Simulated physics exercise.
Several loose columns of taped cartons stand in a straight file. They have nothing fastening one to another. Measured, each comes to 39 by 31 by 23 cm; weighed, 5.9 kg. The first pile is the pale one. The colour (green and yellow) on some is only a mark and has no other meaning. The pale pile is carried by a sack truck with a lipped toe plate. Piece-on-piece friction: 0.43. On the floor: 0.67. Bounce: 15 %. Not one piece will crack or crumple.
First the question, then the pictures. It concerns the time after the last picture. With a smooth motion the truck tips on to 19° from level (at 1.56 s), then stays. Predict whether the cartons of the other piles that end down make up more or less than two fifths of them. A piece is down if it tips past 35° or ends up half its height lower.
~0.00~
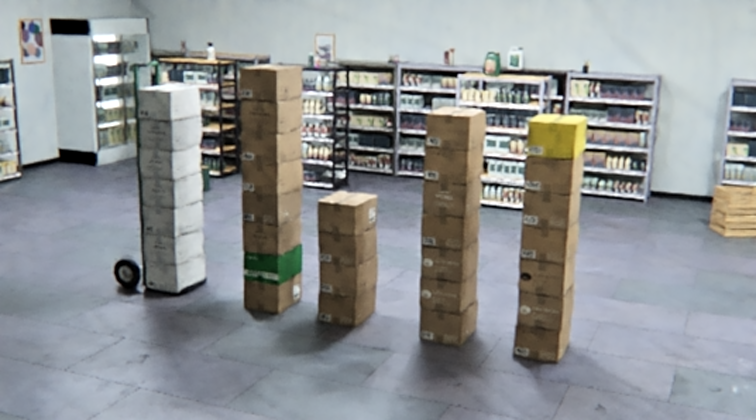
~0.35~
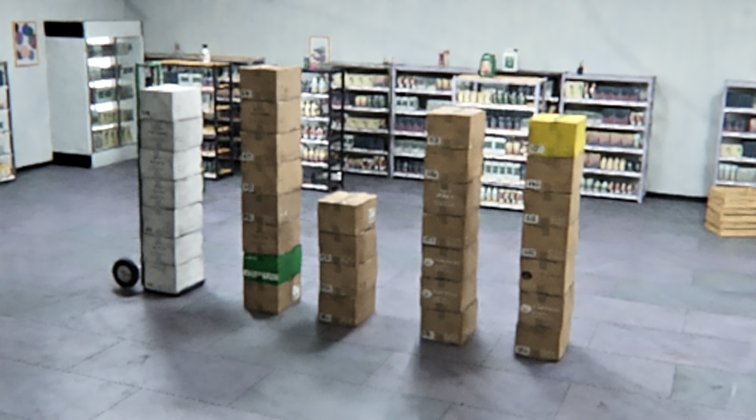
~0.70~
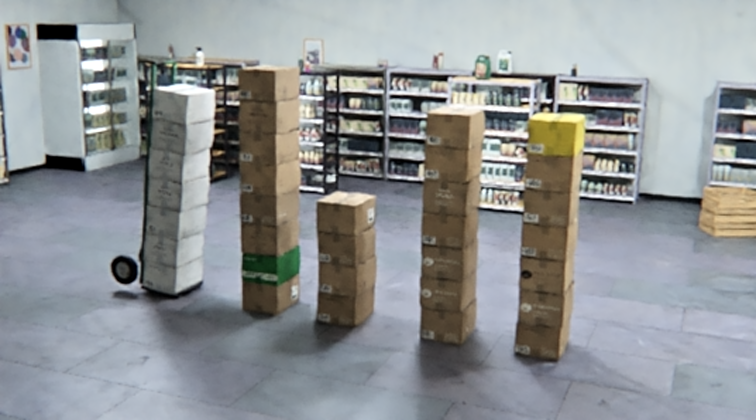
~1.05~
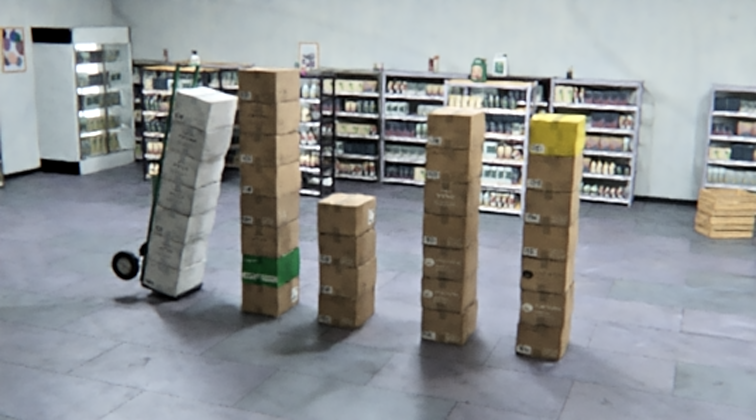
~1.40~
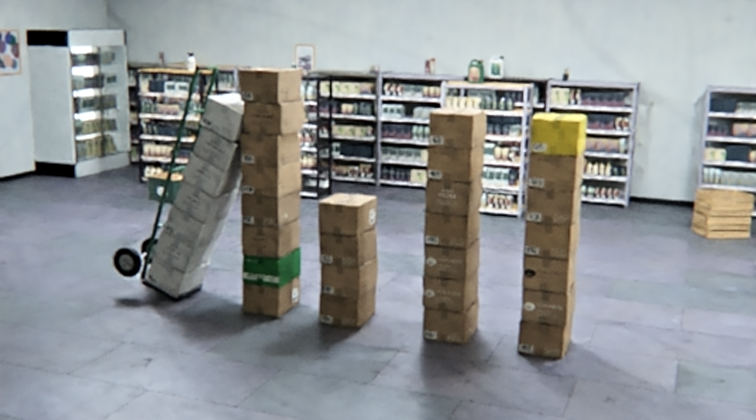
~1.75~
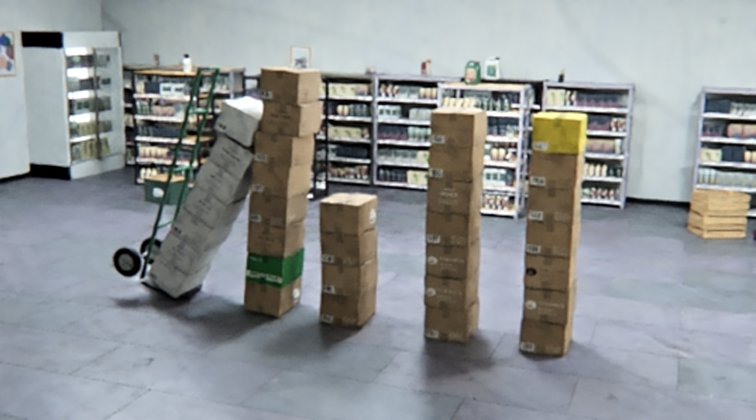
More.
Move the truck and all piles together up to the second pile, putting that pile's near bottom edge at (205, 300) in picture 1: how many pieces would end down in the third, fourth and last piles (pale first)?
Pile by pile, third 4, fourth 6, last 7.
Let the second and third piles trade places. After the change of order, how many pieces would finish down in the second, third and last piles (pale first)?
Down tally in the new order: Second = 0, third = 0, last = 0.
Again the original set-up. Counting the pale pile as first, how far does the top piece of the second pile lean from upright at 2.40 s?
Tilt: Near 30 degrees.
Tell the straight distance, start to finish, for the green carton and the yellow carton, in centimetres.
Distances: Green 50, yellow 290 (cm).
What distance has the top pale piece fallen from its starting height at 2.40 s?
30 cm.
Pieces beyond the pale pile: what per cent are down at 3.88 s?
At that instant, 100 percent.
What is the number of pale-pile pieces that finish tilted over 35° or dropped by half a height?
In total, 7 of the pale pieces.
After 2.40 s, 7 of the pale pile down; 1 of the 26 other cartons down; green carton 25° from how it stood.
After 3.02 s, 7 of the pale pile down; 12 of the 26 other cartons down; green carton 45° from how it stood, 8 cm lower; yellow carton 4° from how it stood.
After 3.88 s, 7 of the pale pile down; 26 of the 26 other cartons down; yellow carton 64° from how it stood, 85 cm lower; green carton 49° from how it stood, 15 cm lower.
In the end (5.4 s), 7 of the pale pile down; 26 of the 26 other cartons down; yellow carton upside down; green carton 49° from how it stood, 15 cm lower. That is 100 per cent. From the last view, middles, green carton near (326, 290).
